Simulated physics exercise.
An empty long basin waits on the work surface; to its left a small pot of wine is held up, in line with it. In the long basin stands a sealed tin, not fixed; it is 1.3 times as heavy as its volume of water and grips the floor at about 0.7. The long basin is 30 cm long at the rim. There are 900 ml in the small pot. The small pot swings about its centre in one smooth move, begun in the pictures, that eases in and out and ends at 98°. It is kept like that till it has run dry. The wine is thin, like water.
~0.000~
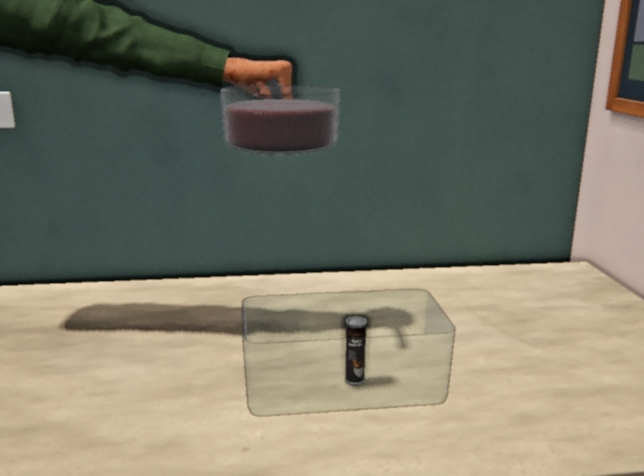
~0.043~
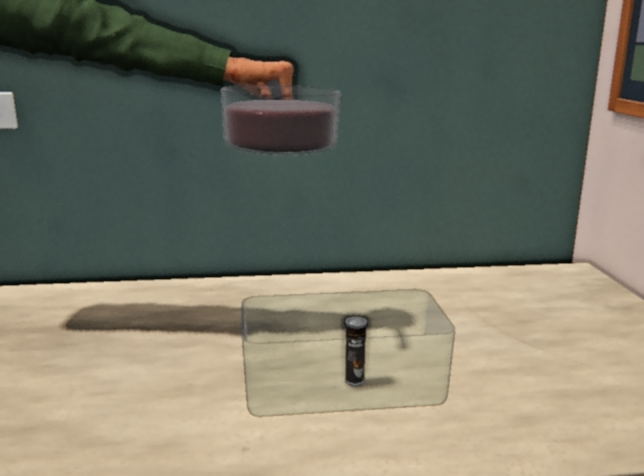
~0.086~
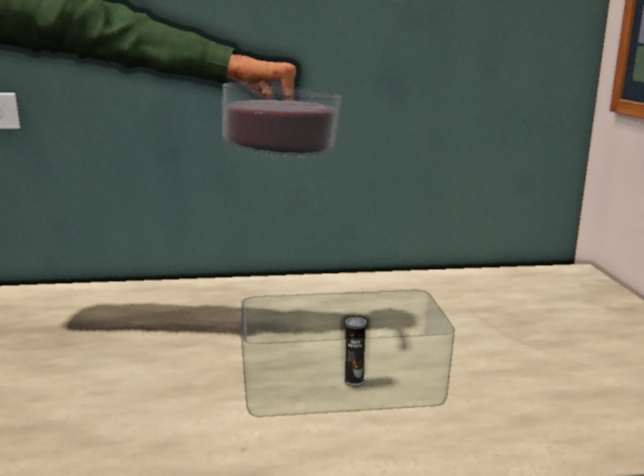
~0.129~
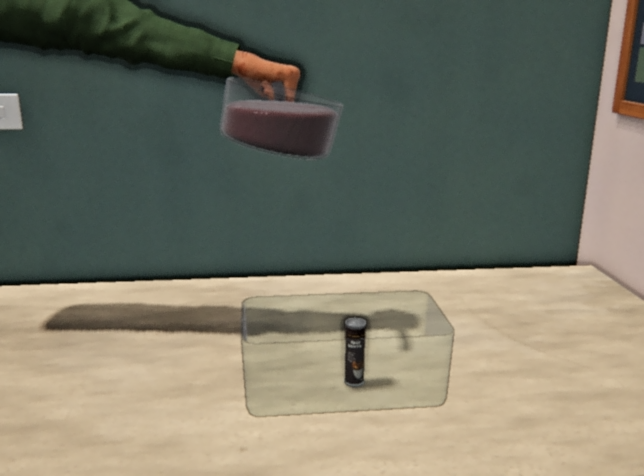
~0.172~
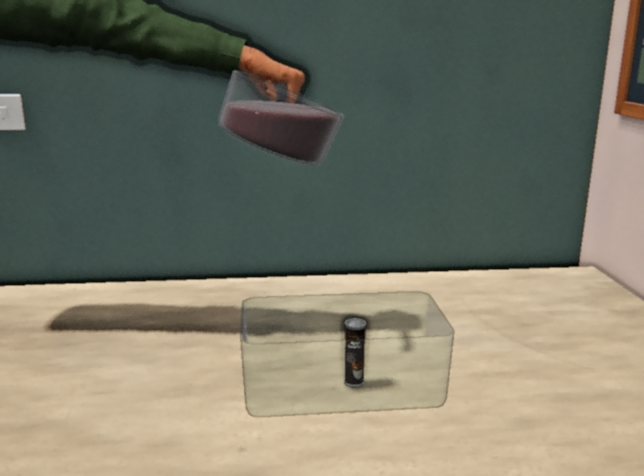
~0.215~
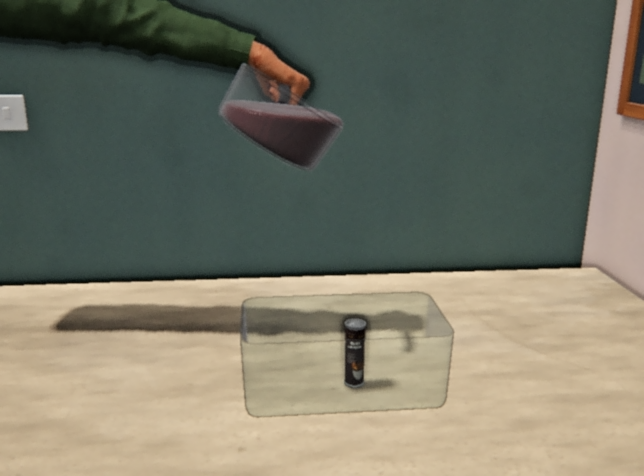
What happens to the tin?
The tin topples.
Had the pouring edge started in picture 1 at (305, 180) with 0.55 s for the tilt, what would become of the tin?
Then it topples.
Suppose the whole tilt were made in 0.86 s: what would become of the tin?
Then it remains upright.
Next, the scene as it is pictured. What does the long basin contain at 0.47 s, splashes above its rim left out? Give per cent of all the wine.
About 2 per cent.
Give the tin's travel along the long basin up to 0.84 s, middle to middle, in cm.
Some 4 cm.
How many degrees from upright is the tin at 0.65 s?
It is at some 0°.
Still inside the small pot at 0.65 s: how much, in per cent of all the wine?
About 8 per cent.
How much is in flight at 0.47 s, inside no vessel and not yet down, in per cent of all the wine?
Near 70 in a hundred.
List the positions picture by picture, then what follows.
It leans 0°; its right rim is at (338, 91); the wine meets the walls at (224, 107) and (336, 105); the long basin's rim runs from (243, 320) to (441, 310); the tin's top is at (356, 324), in the first picture.
It leans 1°; its right rim is at (338, 93); the wine meets the walls at (225, 107) and (335, 106), in the second picture.
It leans 6°; its right rim is at (339, 98); the wine meets the walls at (225, 105) and (336, 108), in the third picture.
It leans 13°; its right rim is at (341, 106); the wine meets the walls at (226, 105) and (337, 110), in the fourth picture.
It leans 22°; its right rim is at (342, 116); the wine meets the walls at (224, 105) and (340, 113), in the fifth picture.
It leans 33°; its right rim is at (340, 128); the wine meets the walls at (223, 103) and (339, 120); 2 per cent is over the edge, in the sixth picture.
After 0.47 s the tilt is 92° and 28 per cent is still to pour; the tin stands where it began.
After 0.65 s the tilt is 98° and 8 per cent is still to pour; the tin stands where it began.
After 0.84 s the tilt is 98° and 2 per cent is still to pour; the tin leans 34°.
After 1.05 s the tilt is 98° and 0 per cent is still to pour; the tin lies on its side.
In the end the tin lies on its side.
